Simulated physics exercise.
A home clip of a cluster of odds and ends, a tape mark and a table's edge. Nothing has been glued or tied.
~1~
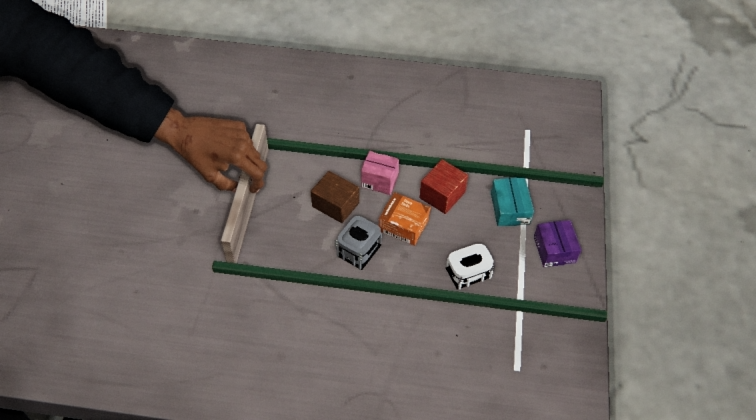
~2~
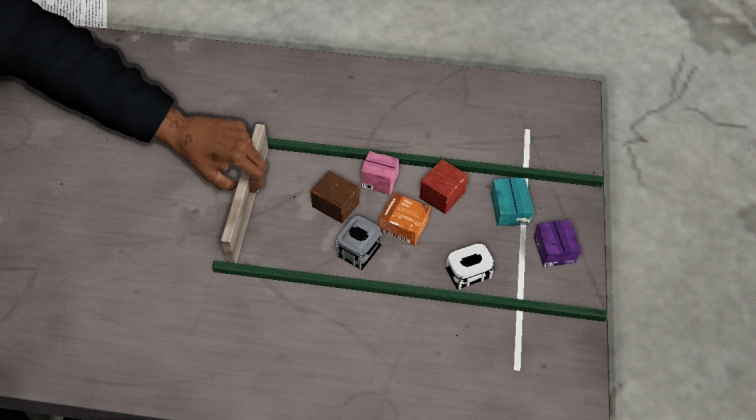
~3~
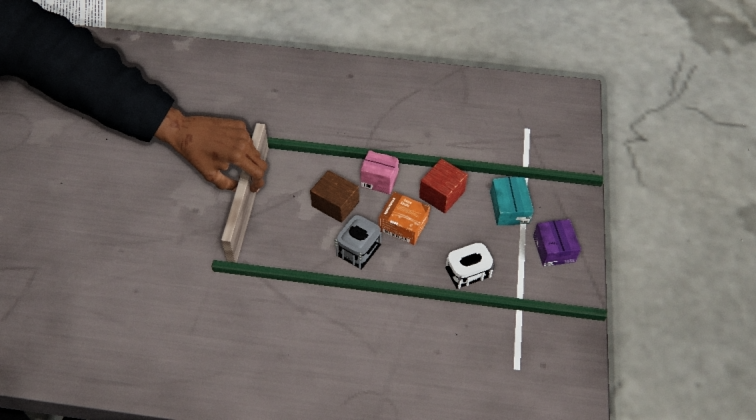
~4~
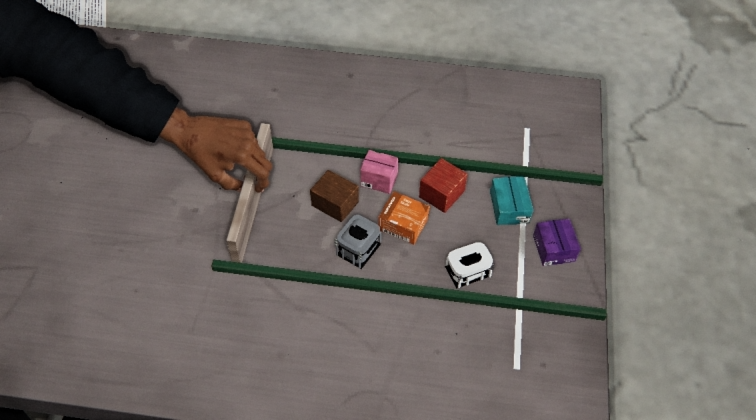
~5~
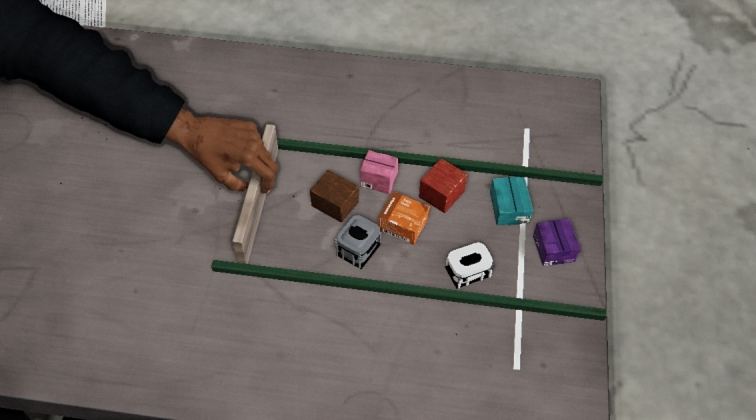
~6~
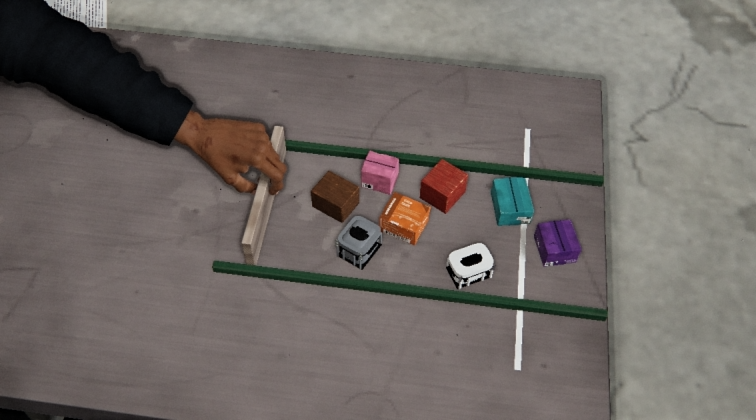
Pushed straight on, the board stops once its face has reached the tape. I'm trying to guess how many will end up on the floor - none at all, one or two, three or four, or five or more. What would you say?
Fallen: A lone one or a pair.
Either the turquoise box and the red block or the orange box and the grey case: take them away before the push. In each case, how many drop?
You'd see 0 fallen, and 1 in the other try.
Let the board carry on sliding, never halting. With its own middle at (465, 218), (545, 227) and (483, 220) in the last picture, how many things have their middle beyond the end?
That makes 0, 2, 0.
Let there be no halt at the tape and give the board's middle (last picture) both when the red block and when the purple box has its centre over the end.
Around (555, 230) first and around (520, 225) second.
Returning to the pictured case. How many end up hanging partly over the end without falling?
The tally is 1.
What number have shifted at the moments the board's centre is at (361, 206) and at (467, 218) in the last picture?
4 by the first point, 7 by the second.
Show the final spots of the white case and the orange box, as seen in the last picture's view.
About (574, 288), and the other about (574, 248).
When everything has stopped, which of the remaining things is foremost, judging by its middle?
The one is the purple box.
Soon after, none off yet; purple box at rest near (557, 243); turquoise box at rest near (512, 201); white case at rest near (470, 266).
After that, none off yet; purple box at rest near (557, 243); turquoise box displaced a little near (531, 201); white case displaced a little near (490, 271).
In the end, the number that fall off is one or two; gone, turquoise box.
